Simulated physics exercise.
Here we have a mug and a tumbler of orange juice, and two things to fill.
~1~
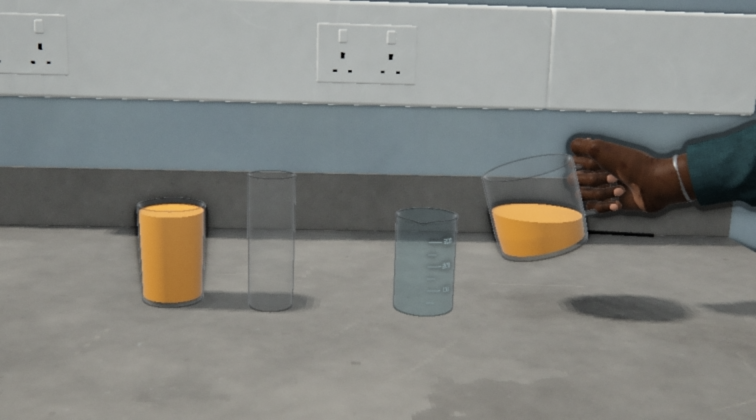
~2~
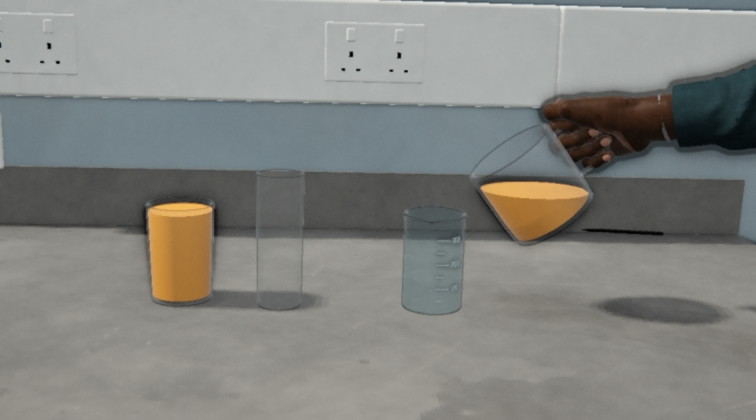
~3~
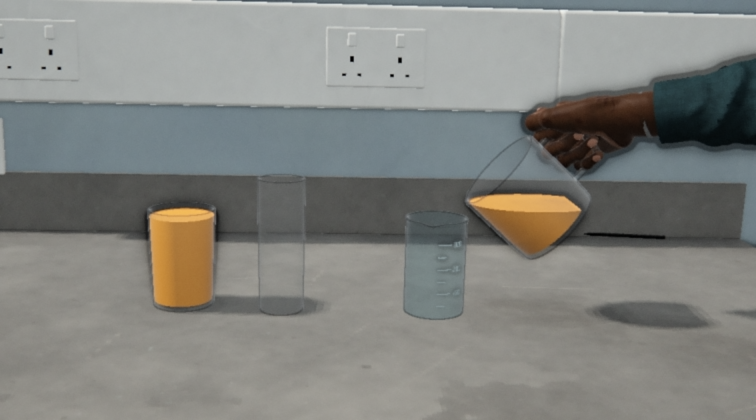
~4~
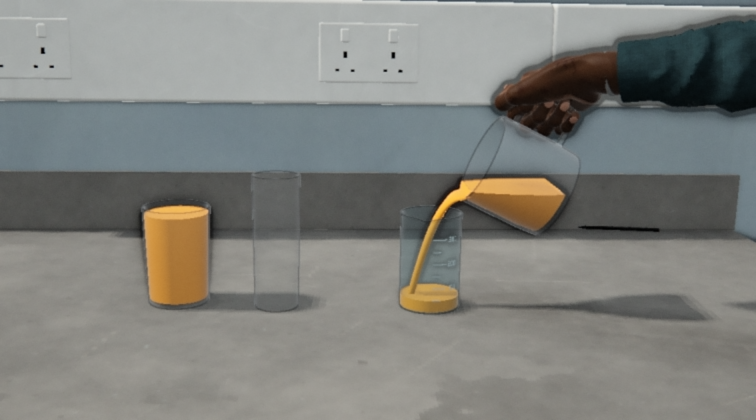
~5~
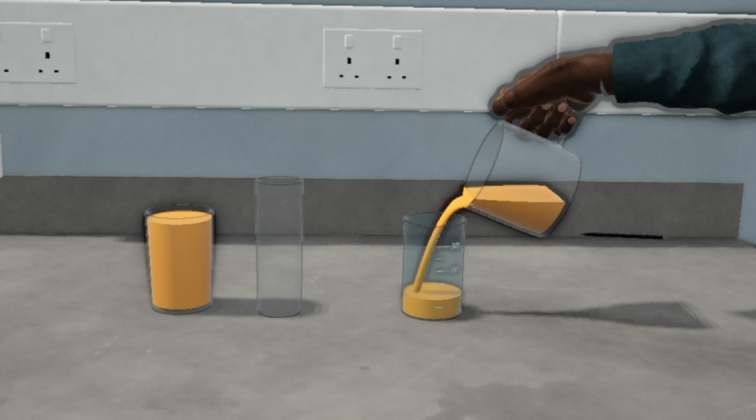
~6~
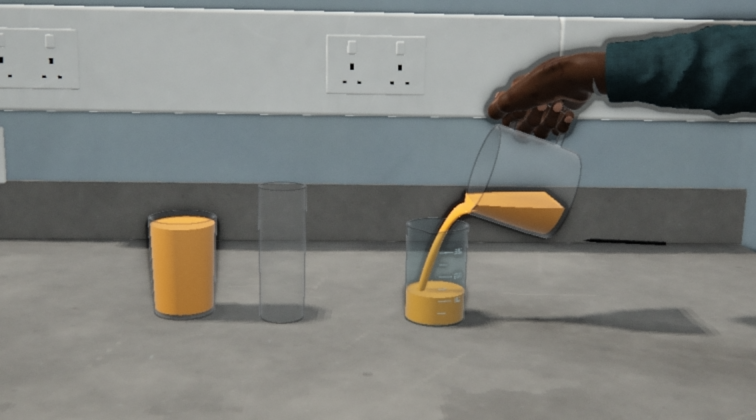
A dark-skinned hand in a teal sleeve holds a clear mug of orange juice at the right above a grey counter, seen from the front with white sockets behind. A nearly full tumbler of juice, an empty tall glass and a bluish beaker stand left to centre. The hand moves left, tipping the mug until juice streams into the beaker and its level rises, while the view shifts slightly.
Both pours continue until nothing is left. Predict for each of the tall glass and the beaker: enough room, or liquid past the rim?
Outcome: The tall glass will let some escape over the top; the beaker will keep everything inside.
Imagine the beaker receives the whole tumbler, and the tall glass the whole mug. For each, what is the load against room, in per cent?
Some 90 per cent for the first and some 100 per cent for the second.
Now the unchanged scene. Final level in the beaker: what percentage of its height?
Fill level: About 65 percent.
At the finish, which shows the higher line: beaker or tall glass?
That would be in the one on the left.
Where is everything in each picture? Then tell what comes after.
In the first frame, a hand has the mug; mug (535, 204) about a third full; tumbler (172, 249) nearly full; beaker (425, 259) empty; tall glass (271, 238) empty.
In the second frame, the mug is tipped; mug (530, 183) tipped 35° with all of its load; beaker (434, 258) empty.
In the third frame, the mug is tipped; mug (525, 196) tipped 50° with all of its load; beaker (435, 263) empty.
In the fourth frame, the stream is running; mug (516, 175) tipped 65° with nearly all of its load; beaker nearly empty, surface at (429, 293).
In the fifth frame, the stream is running; mug (518, 179) tipped 70° with about three quarters of its load; tall glass (279, 244) empty.
In the sixth frame, the stream is running; mug (519, 181) tipped 70° with about two thirds of its load; tumbler nearly full, surface at (183, 224); beaker about a quarter full, surface at (435, 290); tall glass (282, 249) empty.
Shortly, the beaker is about half full.
Then, the beaker is about two thirds full.
At the finish, the tall glass is full to the brim, some went over its rim; the beaker is about two thirds full.
